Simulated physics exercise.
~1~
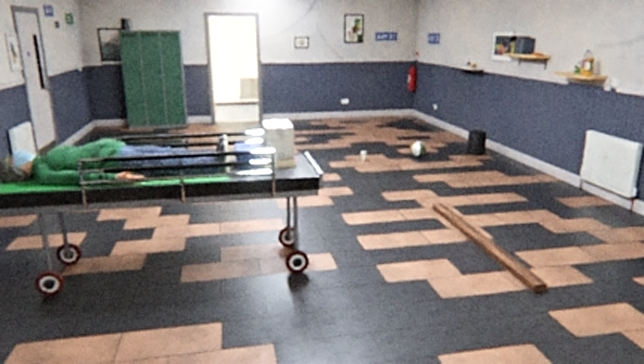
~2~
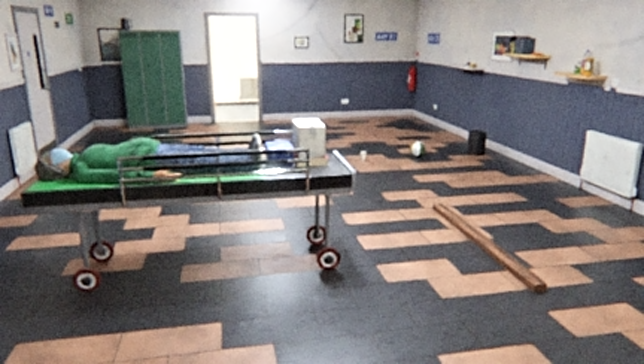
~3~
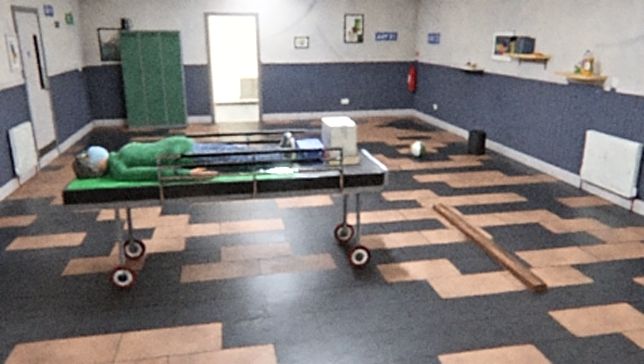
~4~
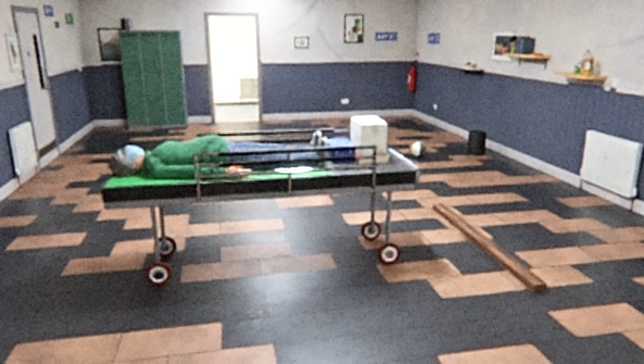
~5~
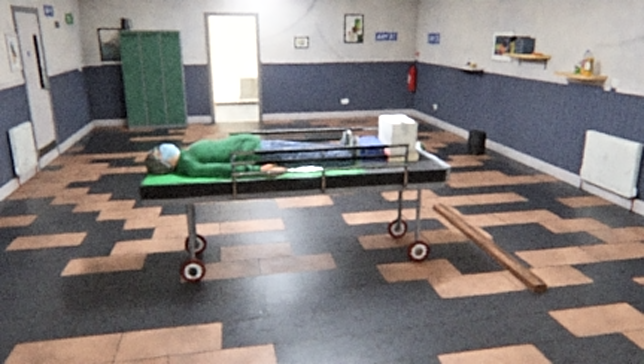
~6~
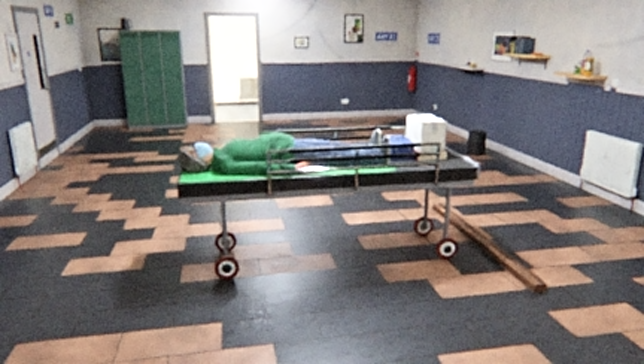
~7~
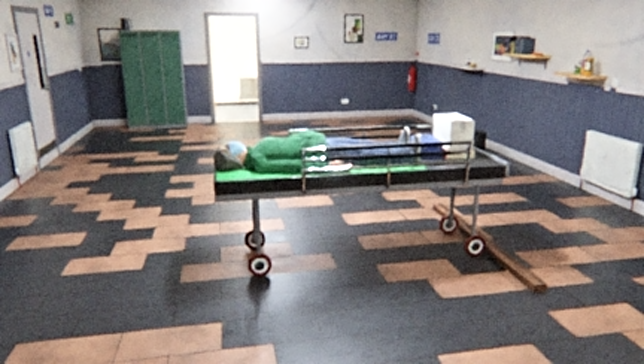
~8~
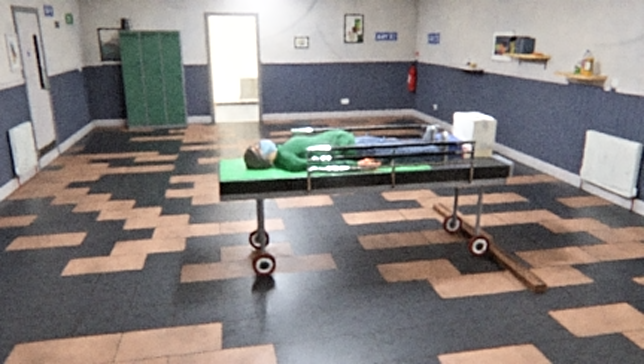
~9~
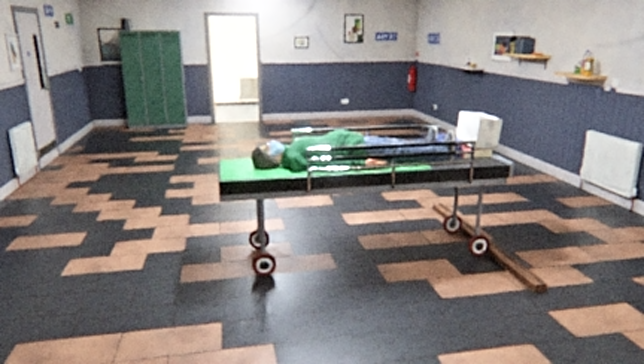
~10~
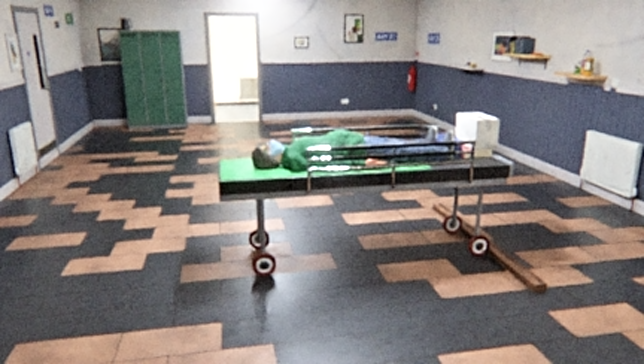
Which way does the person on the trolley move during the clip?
The person moves to the right, riding along with the trolley and then sliding a little further that way after it stops.
